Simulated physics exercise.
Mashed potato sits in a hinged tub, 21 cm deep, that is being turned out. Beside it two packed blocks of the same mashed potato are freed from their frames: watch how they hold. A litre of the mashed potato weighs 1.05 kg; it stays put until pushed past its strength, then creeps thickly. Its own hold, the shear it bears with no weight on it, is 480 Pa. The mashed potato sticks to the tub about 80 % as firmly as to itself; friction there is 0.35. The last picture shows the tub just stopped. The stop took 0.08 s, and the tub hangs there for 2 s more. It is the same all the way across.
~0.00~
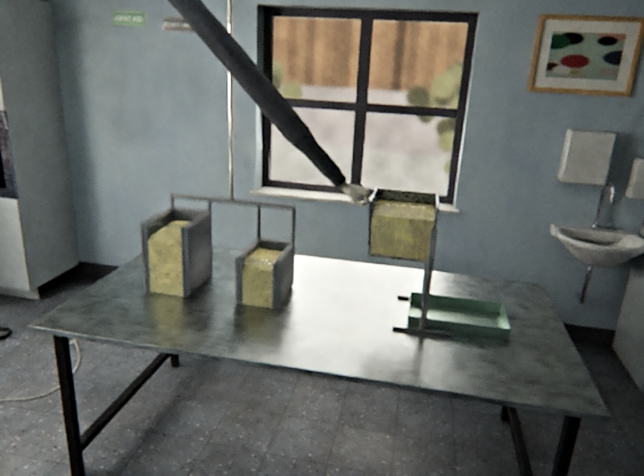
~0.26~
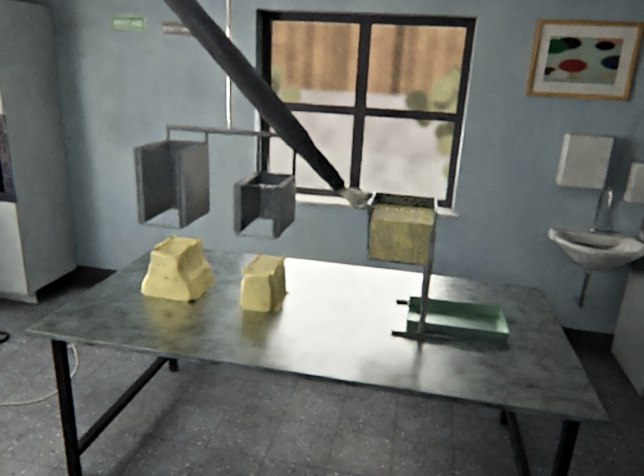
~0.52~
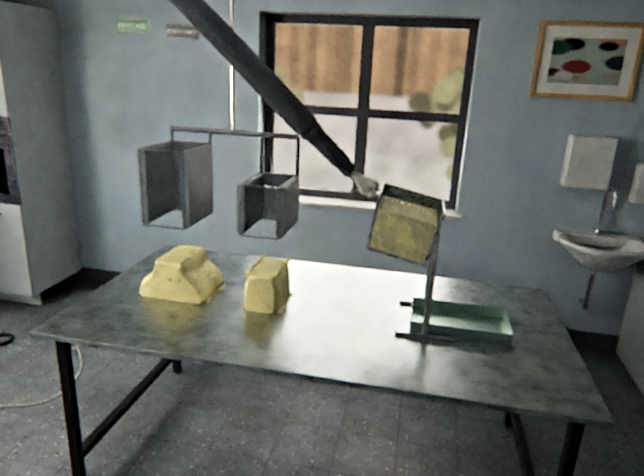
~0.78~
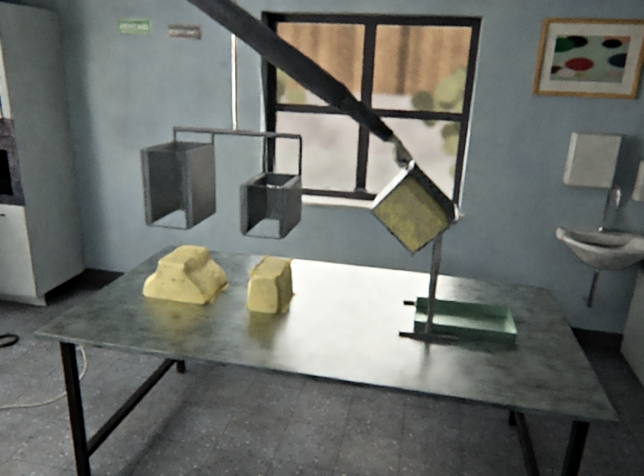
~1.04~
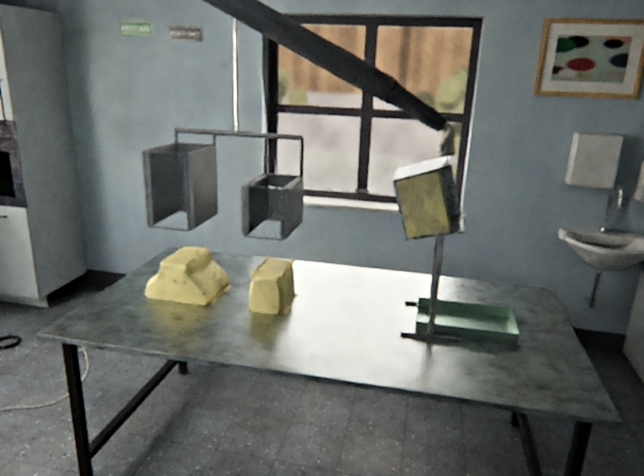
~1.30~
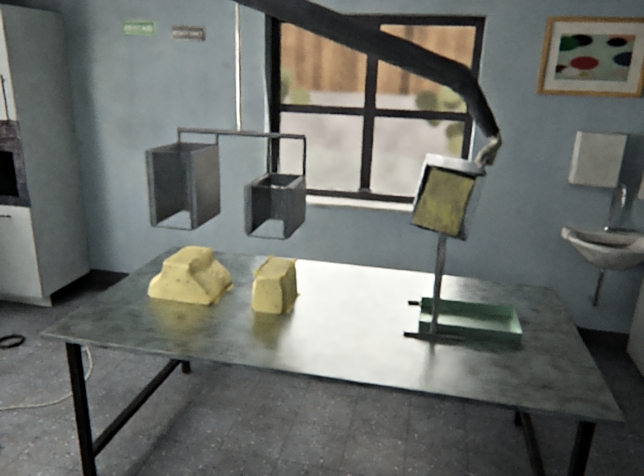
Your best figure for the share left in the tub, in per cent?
The share left in the tub is near 38 %.
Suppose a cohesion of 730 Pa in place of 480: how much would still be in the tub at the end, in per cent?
Then about 50 %.
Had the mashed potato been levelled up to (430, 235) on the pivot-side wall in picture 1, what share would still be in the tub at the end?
In that case some 65 per cent.
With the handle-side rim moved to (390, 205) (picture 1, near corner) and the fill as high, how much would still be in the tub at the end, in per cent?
It would be near 70 %.
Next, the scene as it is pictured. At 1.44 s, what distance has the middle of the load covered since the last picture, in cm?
About 5 cm.
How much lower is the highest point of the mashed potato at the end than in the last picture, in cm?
Some 15 cm.
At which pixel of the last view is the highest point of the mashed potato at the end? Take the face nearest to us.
Near (436, 210).
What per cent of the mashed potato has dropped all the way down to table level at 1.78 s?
About 8 %.
After 1.44 s, the tub is at 100 degrees and holds 91 %.
After 1.61 s, the tub is at 100 degrees and holds 50 %.
After 1.78 s, the tub is at 100 degrees and holds 38 %.
After 1.95 s, the tub is at 100 degrees and holds 38 %.
After 3.30 s, at the end, the tub is at 100 degrees and holds 38 %.
